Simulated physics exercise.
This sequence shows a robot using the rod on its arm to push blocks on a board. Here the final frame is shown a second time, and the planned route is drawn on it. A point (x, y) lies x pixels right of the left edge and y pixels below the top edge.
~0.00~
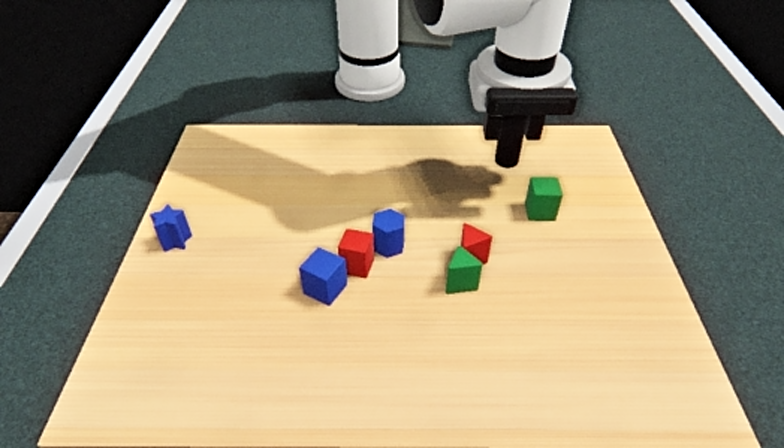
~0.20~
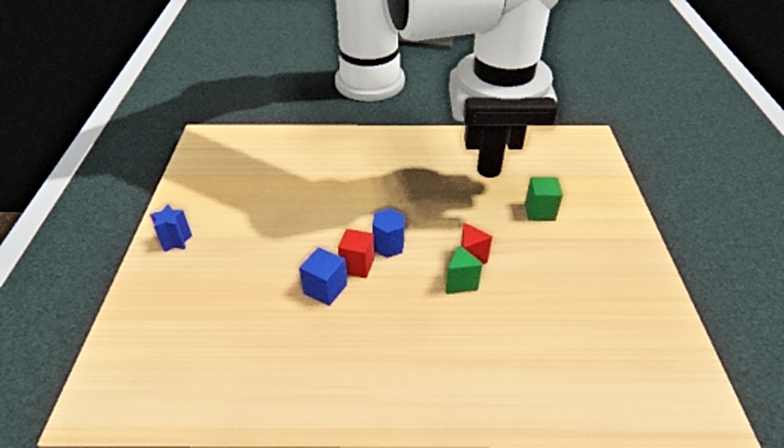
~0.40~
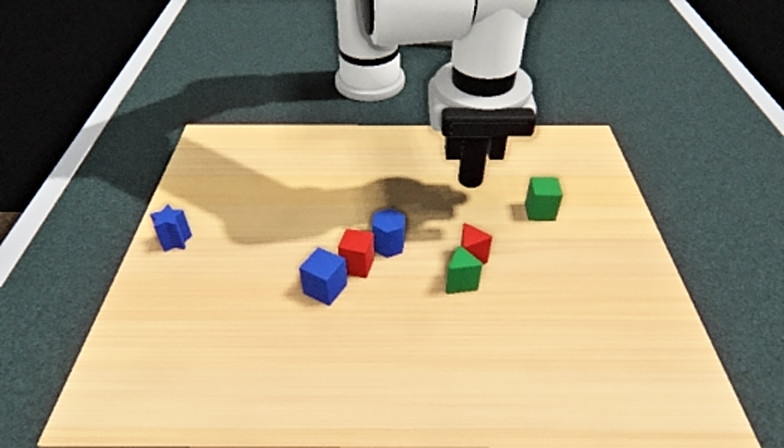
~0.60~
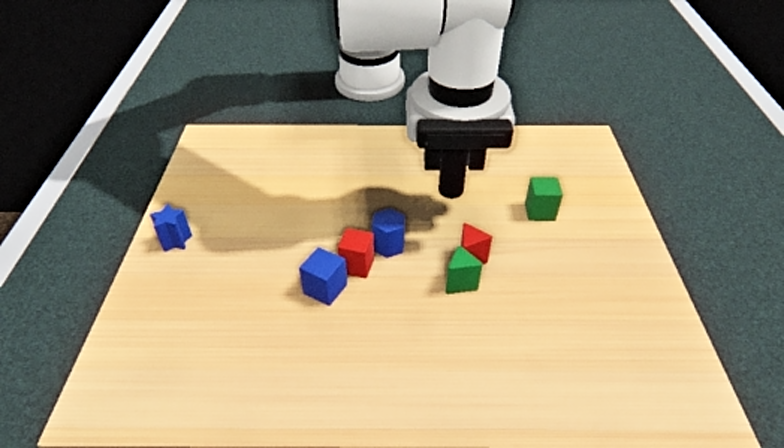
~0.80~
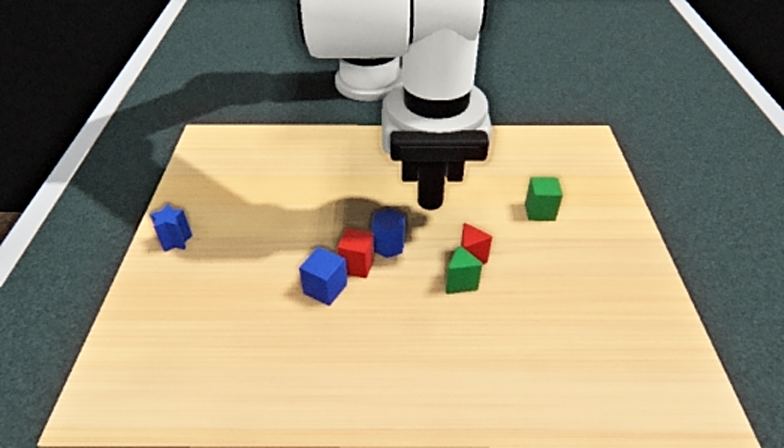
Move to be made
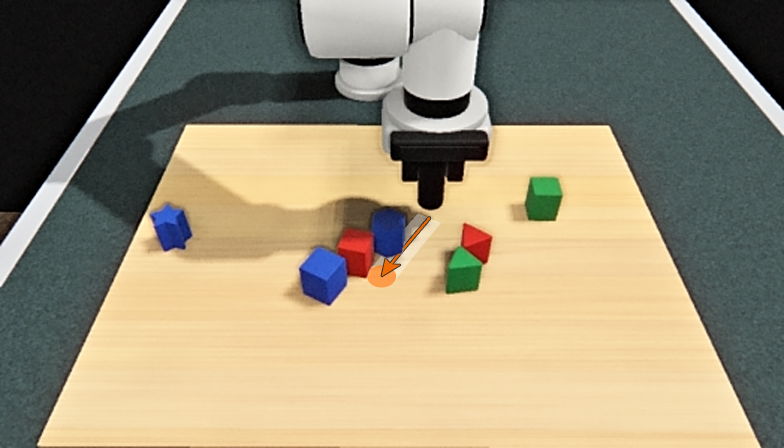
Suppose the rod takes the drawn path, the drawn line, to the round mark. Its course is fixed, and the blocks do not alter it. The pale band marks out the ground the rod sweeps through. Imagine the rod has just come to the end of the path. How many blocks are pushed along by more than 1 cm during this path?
Going by the path, two of them shift by more than about 1 cm.
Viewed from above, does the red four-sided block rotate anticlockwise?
Yes, that is how it ends up.
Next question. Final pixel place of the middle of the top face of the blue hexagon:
Expect it around (360, 231).
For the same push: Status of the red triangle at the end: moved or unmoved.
It will be resting on its spot.
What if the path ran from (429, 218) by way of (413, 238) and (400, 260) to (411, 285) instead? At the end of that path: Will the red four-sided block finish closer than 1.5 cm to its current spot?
It seems not.
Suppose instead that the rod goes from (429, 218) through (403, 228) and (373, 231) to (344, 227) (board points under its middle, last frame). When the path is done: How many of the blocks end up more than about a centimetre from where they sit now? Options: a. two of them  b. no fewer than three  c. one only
Option c.
The line goes straight from (429, 218) to (382, 276).
On the path given first. One third of the way, rod (414, 221); nothing pushed yet.
Two thirds of the way, rod (398, 240); blue four-sided block (317, 265), turned 10° anticlockwise; red four-sided block (336, 241), turned 20° anticlockwise; blue hexagon (368, 228), turned 60° clockwise.
At the end, rod (381, 261); blue four-sided block (317, 265), turned 15° anticlockwise; red four-sided block (331, 238), turned 35° anticlockwise; blue hexagon (360, 231), turned 90° clockwise; red triangle unmoved.
